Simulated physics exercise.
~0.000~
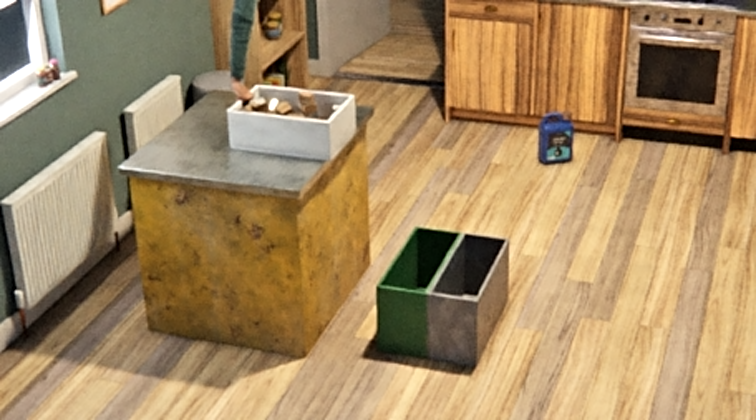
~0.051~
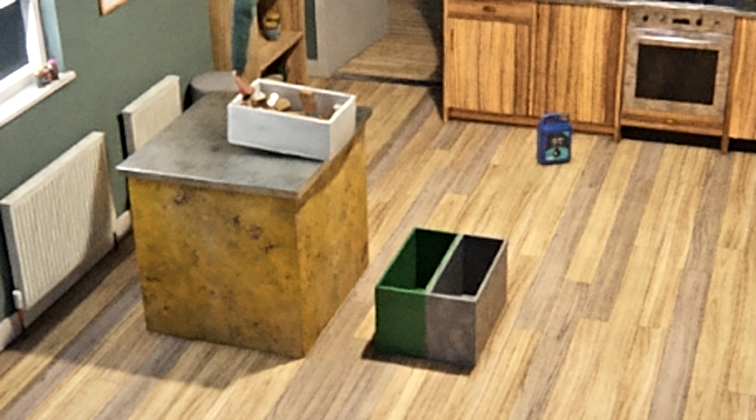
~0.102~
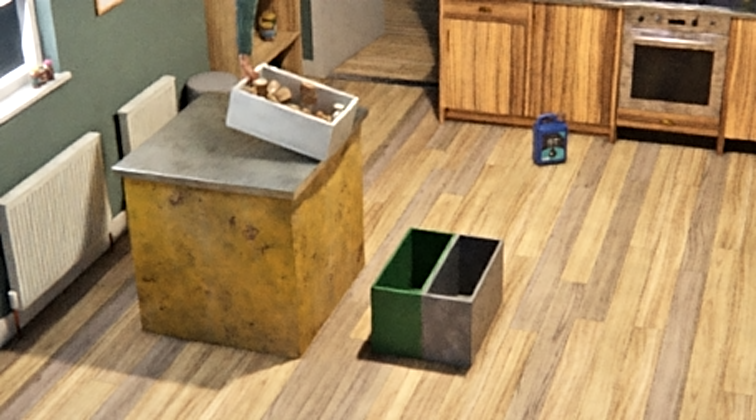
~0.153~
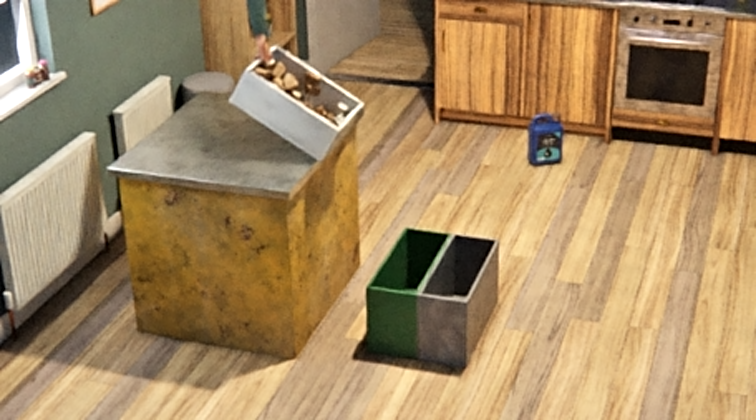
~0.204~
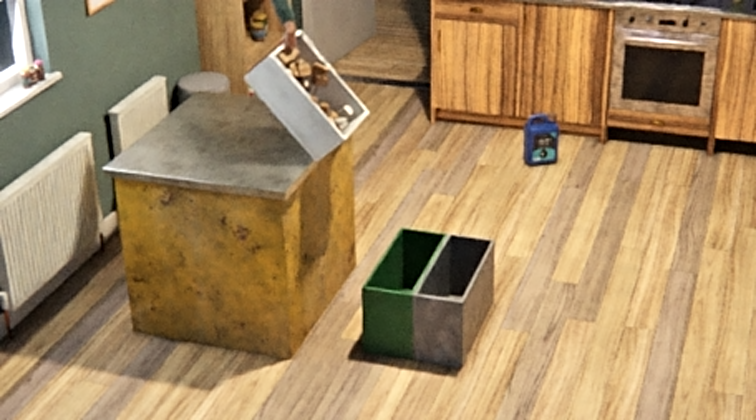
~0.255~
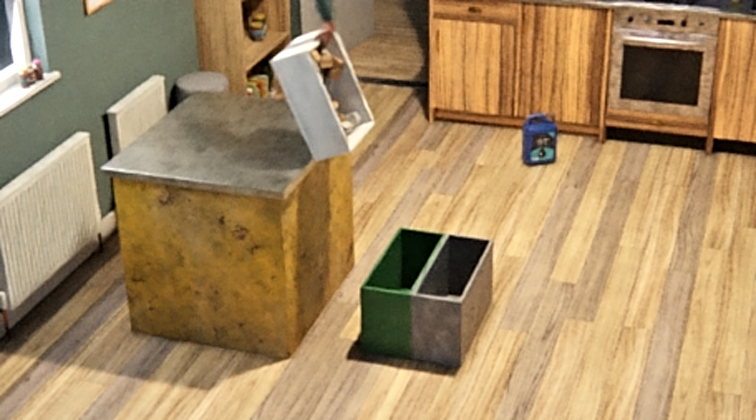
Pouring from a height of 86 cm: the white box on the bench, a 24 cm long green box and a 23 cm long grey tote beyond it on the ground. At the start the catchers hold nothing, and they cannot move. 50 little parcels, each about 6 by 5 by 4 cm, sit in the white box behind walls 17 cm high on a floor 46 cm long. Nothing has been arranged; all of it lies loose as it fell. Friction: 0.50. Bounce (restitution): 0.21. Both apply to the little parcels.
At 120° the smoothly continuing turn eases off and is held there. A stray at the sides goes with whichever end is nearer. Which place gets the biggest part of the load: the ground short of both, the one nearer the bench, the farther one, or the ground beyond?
Past.
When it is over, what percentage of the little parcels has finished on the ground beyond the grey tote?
I'd put it at around 60 percent of them.
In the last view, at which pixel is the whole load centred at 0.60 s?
Roughly at pixel (455, 206).
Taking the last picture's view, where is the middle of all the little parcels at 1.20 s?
(557, 343).
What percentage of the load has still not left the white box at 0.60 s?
Roughly 10 per cent of the load.
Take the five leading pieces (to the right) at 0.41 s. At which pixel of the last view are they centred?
Near (418, 100) in pixels.
After 0.41 s, tilt 115°; 44 still in the white box and 6 in the air.
After 0.60 s, tilt 120°; 6 still in the white box and 44 in the air.
After 0.86 s, tilt 120°; 1 still in the white box, 8 in the green box, 6 in the grey tote, 25 on the ground beyond the grey tote and 10 in the air.
Outcome (at 1.20 s), 13 in the green box, 7 in the grey tote and 30 on the ground beyond the grey tote.
